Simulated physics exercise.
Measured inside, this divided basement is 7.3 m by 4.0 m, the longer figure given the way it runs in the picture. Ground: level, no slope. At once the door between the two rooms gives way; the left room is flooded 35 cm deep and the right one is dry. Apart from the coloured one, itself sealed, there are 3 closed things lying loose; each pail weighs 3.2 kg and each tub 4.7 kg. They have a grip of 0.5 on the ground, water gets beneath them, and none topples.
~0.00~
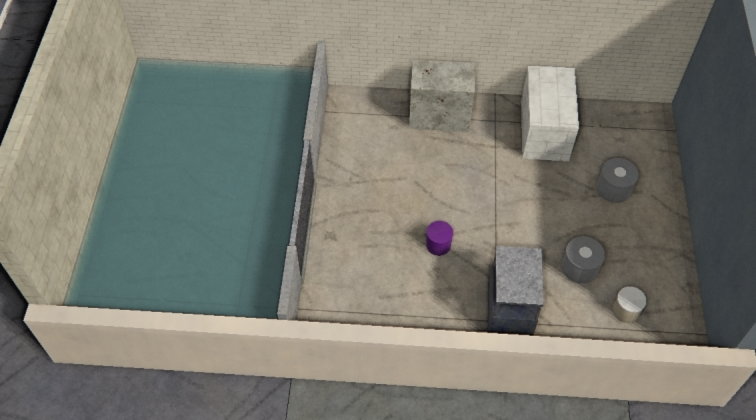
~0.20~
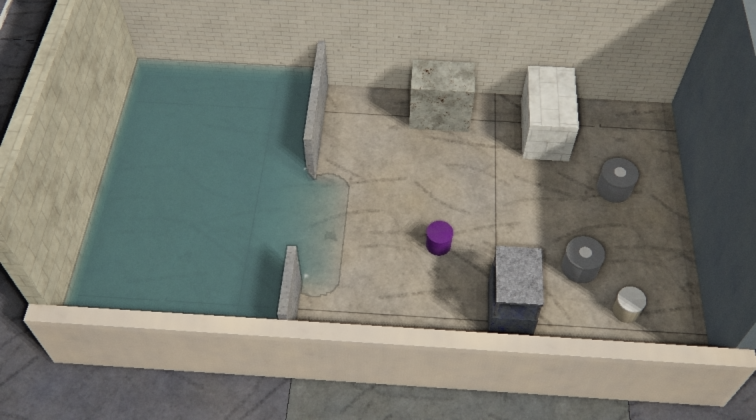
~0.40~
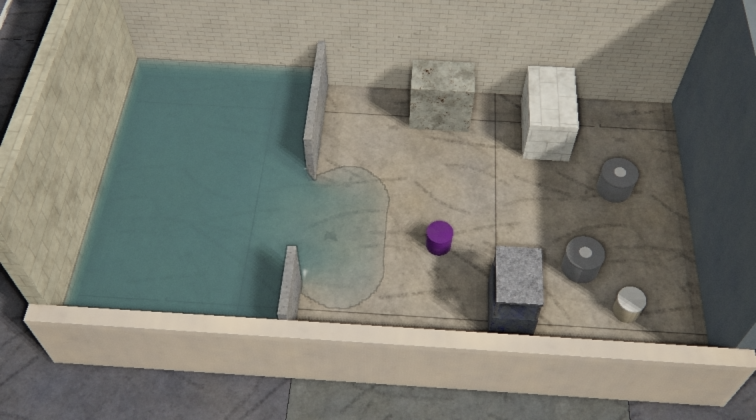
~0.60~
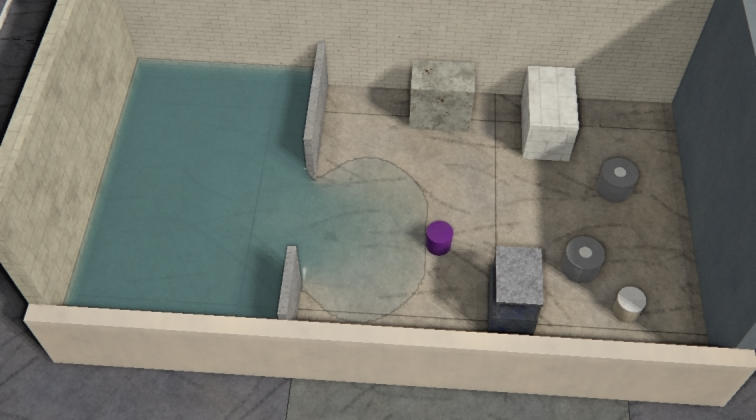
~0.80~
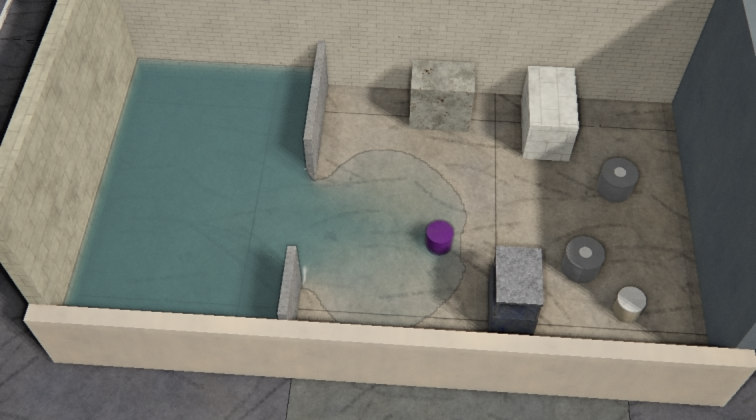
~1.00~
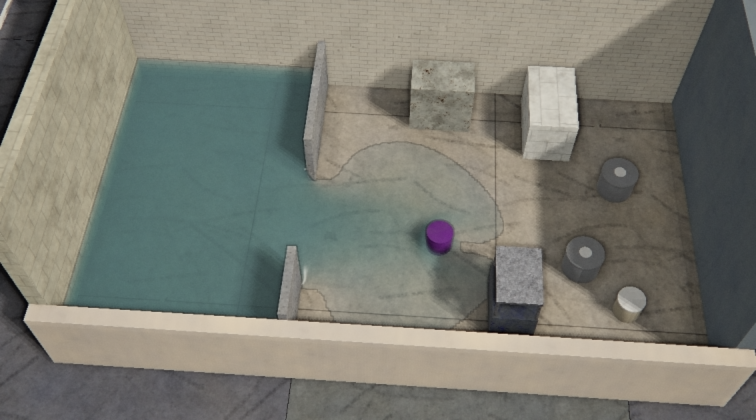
The clip opens on a walled basement with water filling the left room and a purple pail standing on the dry right floor. The middle of the dividing wall opens, and a rounded sheet of water spreads rightward, reaching and surrounding the pail, which stays in place.
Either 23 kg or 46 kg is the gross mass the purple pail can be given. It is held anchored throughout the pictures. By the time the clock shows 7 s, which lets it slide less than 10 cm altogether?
It needs the heavier total.
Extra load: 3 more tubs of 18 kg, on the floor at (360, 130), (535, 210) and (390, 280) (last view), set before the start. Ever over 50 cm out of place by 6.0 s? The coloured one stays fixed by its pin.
First stays within it, then exceeds it, then exceeds it.
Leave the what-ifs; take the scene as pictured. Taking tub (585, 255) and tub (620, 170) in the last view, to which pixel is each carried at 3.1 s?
About (616, 260) for the first and (676, 171) for the second.
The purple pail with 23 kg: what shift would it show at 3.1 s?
30 cm.
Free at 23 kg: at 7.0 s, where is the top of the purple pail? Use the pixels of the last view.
It should be close to (465, 235) in the last view.
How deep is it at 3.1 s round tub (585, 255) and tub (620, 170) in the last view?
First about 3 cm, second about 8 cm.
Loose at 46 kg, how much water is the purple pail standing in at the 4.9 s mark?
Something like 10 centimetres.
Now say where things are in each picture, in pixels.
The purple pail at (440, 232), on the bottom; water covers 10.2 m2; 0 of 4 have shifted, in the first picture.
The purple pail at (440, 232) rests on the ground; water covers 11.0 m2; 0 of 4 have shifted, in the second picture.
The purple pail at (440, 232), on the bottom; 12.0 m2 under water; 0 of 4 have shifted, in the third picture.
The purple pail at (440, 232) rests on the ground; 13.1 m2 under water; 0 of 4 have shifted, in the fourth picture.
The purple pail at (440, 232) rests on the ground; 14.1 m2 under water; 0 of 4 have shifted, in the fifth picture.
The purple pail at (440, 232), on the bottom; 15.3 m2 under water; 0 of 4 have shifted, in the sixth picture.
After 1.4 s the purple pail would be 6 cm from its start with 23 kg and 0 cm from its start with 46 kg; 11 cm of water round it then.
After 3.1 s the purple pail would be 29 cm from its start with 23 kg and 0 cm from its start with 46 kg; 10 cm of water round it then.
After 4.9 s the purple pail would be 30 cm from its start with 23 kg and 0 cm from its start with 46 kg; 10 cm of water round it then.
After 7.0 s the purple pail would be 30 cm from its start with 23 kg and 0 cm from its start with 46 kg; 9 cm of water round it then.
